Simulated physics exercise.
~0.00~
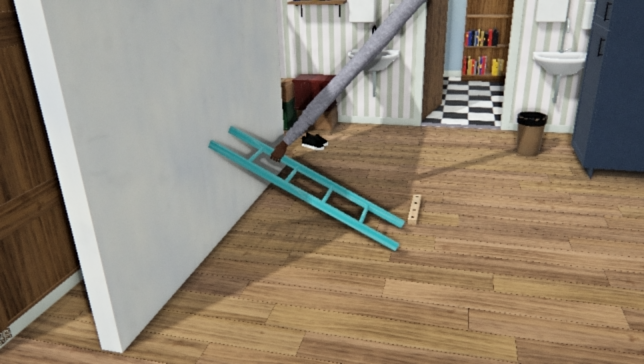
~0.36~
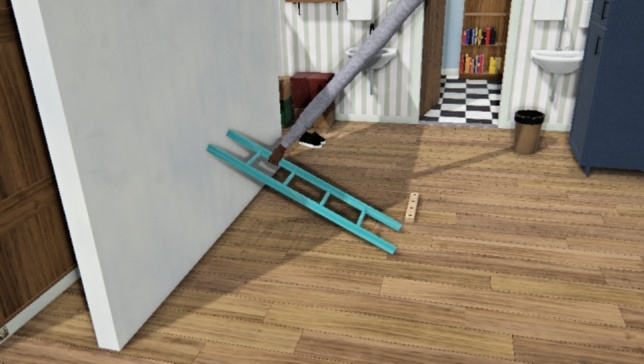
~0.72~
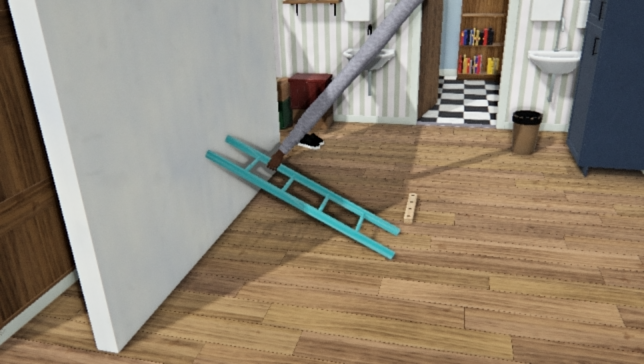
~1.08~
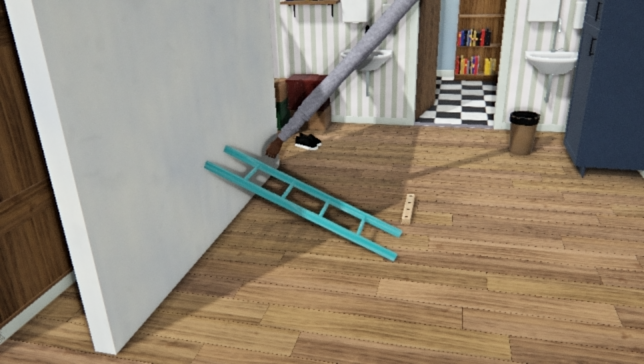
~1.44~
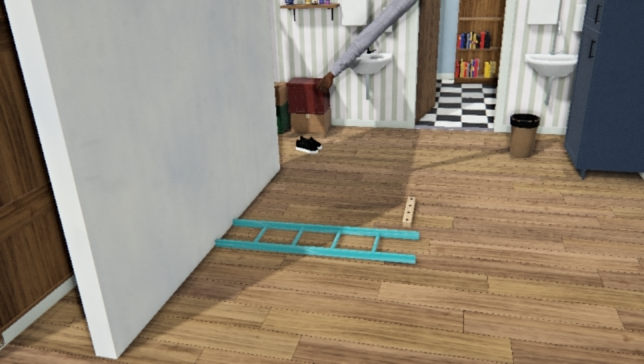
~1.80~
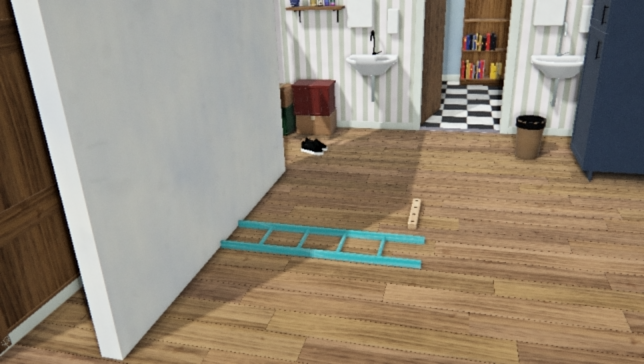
The clip opens on a wood-floored room where a turquoise ladder leans low against a pale wall at the left, held near its upper end by a long grey-sleeved arm reaching in from above. A small wooden batten lies on the floor near the ladder's feet. The ladder sinks slightly while the hand stays close, then the hand lets go and begins to draw back. Left unsupported, the ladder slips down and drops, turning as it goes. The arm withdraws from view, and the ladder ends lying flat and still on the floor, with the batten unmoved beside it.
